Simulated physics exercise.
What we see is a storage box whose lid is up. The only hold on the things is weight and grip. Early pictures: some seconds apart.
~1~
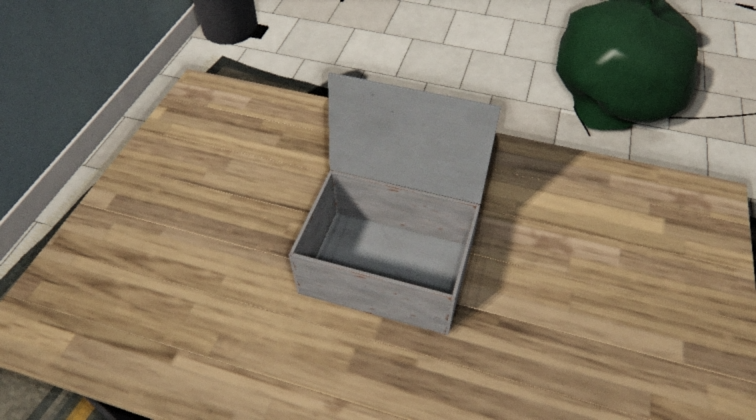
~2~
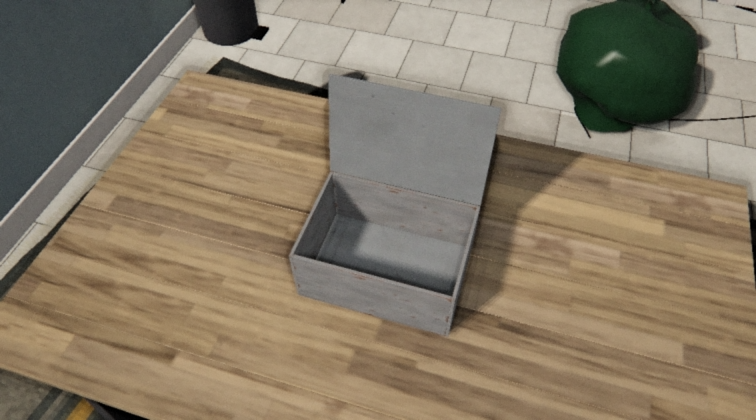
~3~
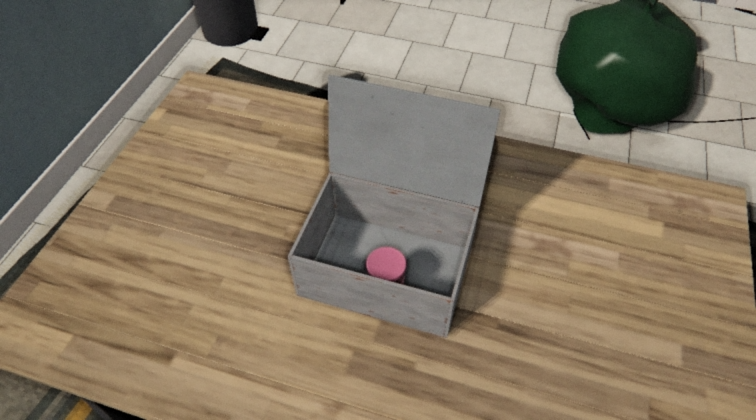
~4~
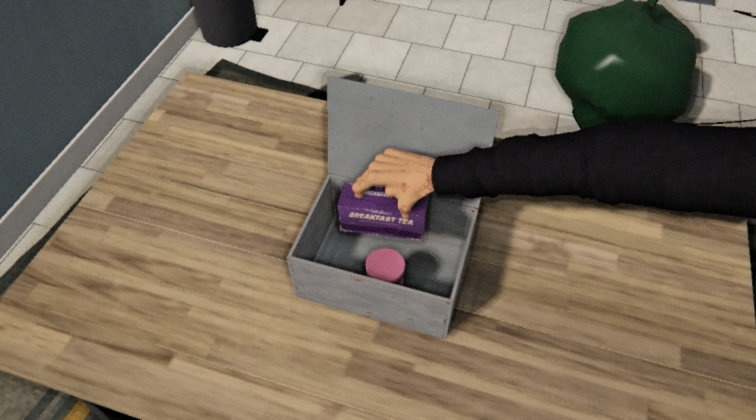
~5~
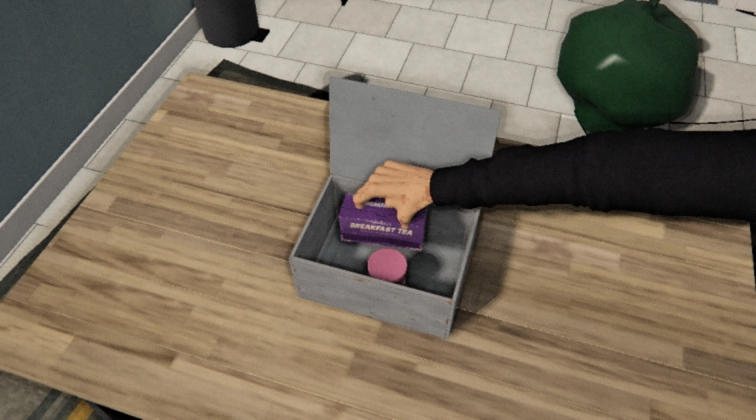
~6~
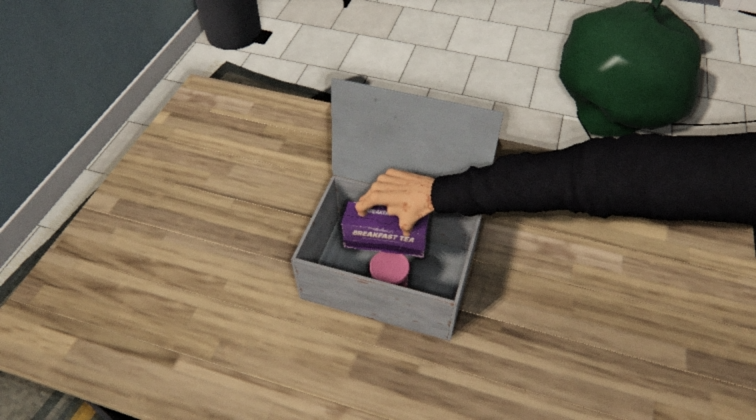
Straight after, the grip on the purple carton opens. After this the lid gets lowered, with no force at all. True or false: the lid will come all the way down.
True.
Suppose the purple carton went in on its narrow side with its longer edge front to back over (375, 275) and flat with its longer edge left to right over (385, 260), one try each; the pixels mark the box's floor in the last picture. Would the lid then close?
First try: The lid comes down fully; second try: The lid comes down fully.
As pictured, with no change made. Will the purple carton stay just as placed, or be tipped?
As it turns out, it changes its angle.
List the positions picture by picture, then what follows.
In the first frame, the last thing is not in view yet.
In the second frame, the last thing is not in view yet.
In the third frame, the last thing is not in view yet; pink tin (386, 277).
The fourth frame shows coming down; purple carton (384, 212); pink tin (385, 278).
The fifth frame shows coming down; purple carton (384, 222); pink tin (387, 278).
The sixth frame shows put in, still held; purple carton (386, 229); pink tin (389, 280).
Then, 0.70 s after the last picture, purple carton on its side near (386, 242).
Then, 1.60 s after the last picture, lid 57° above the rim; purple carton on its side near (386, 242).
Then, 1.90 s after the last picture, lid 23° above the rim; purple carton on its side near (386, 242).
At rest, lid shut; tipped over in the box, purple carton; pink tin in place. Seen from the same camera at the end, purple carton near (386, 242).
